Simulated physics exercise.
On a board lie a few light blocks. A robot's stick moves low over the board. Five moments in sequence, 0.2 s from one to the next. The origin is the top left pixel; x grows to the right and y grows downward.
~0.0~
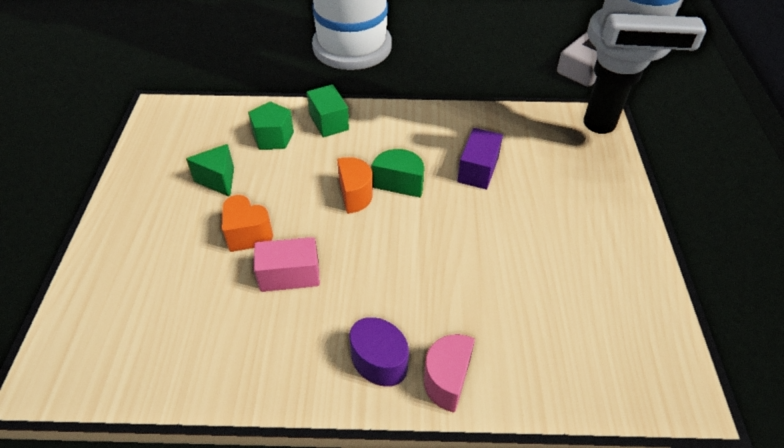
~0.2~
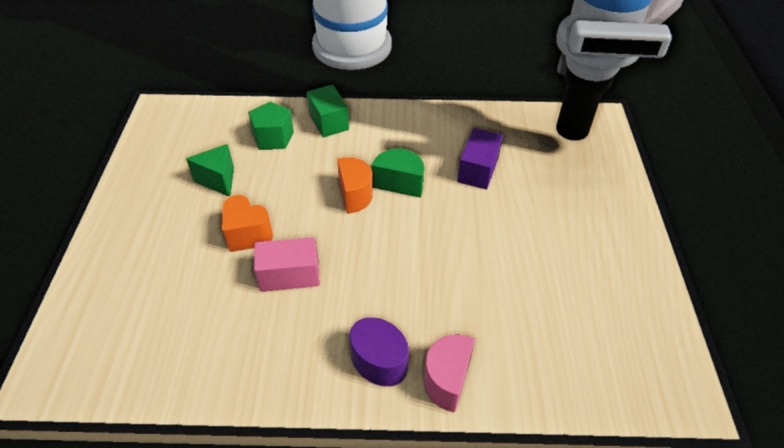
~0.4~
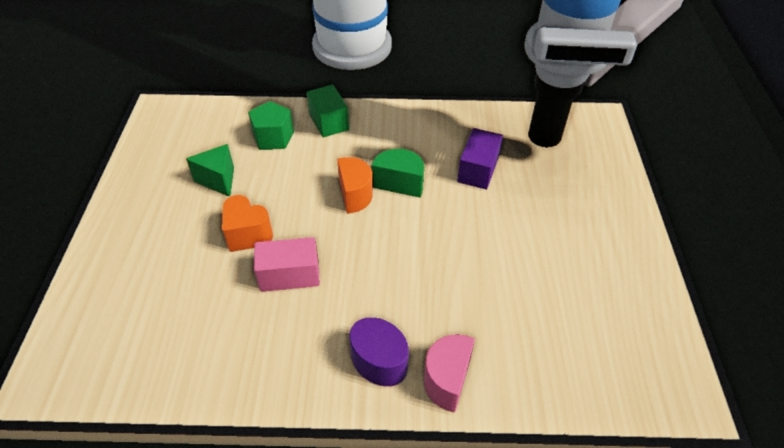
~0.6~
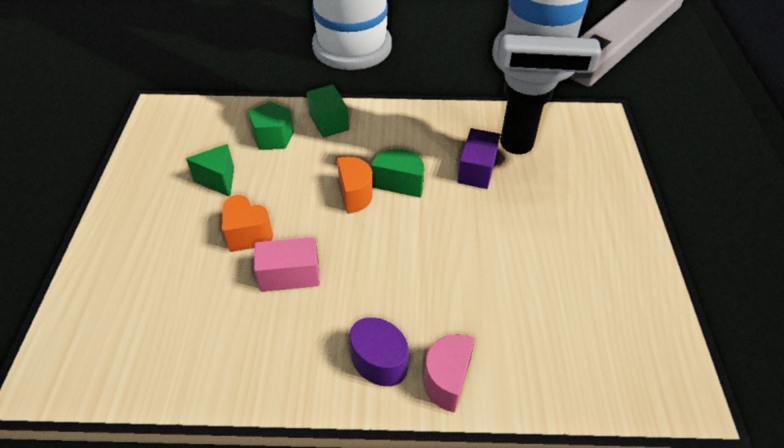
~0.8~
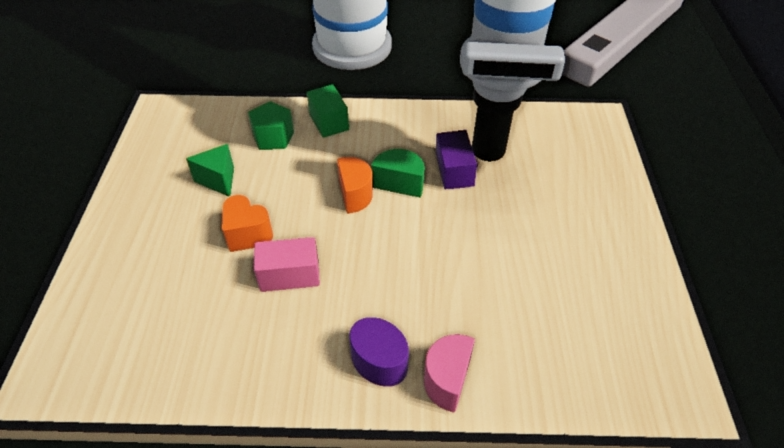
To begin with, a robot's black stick stands near the upper right corner of a light wooden board scattered with green, orange, pink and purple blocks. It moves steadily left toward the purple rectangular block, then pushes it slightly left, nearer the green half-round block, while the other blocks stay still.
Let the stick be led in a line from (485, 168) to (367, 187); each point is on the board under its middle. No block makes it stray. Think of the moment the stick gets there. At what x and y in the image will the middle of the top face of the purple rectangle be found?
Its top face will be centred at roughly (332, 167).
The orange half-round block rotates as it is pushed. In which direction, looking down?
Overhead view: Anti-clockwise.
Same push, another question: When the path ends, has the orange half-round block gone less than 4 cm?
That would be a no.
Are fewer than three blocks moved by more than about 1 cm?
Answer: No.
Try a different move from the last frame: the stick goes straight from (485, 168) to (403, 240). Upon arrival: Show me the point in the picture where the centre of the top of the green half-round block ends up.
(374, 159)
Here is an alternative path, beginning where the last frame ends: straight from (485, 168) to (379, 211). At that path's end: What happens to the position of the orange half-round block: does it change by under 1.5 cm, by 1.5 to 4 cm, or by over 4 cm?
Distance: Above 4 cm.
On the path given first. One third of the way, stick (447, 157); orange half-round block (347, 173), turned 20° anticlockwise; green half-round block (381, 166), turned 35° clockwise; purple rectangle (414, 158), turned 25° anticlockwise.
Two thirds of the way, stick (407, 163); orange half-round block (311, 182), turned 65° anticlockwise; green half-round block (338, 166), turned 30° clockwise; purple rectangle (374, 162).
At the end, stick (367, 170); orange heart-shaped block (238, 213); orange half-round block (269, 189), turned 80° anticlockwise; green half-round block (296, 170), turned 35° clockwise; purple rectangle (332, 167).
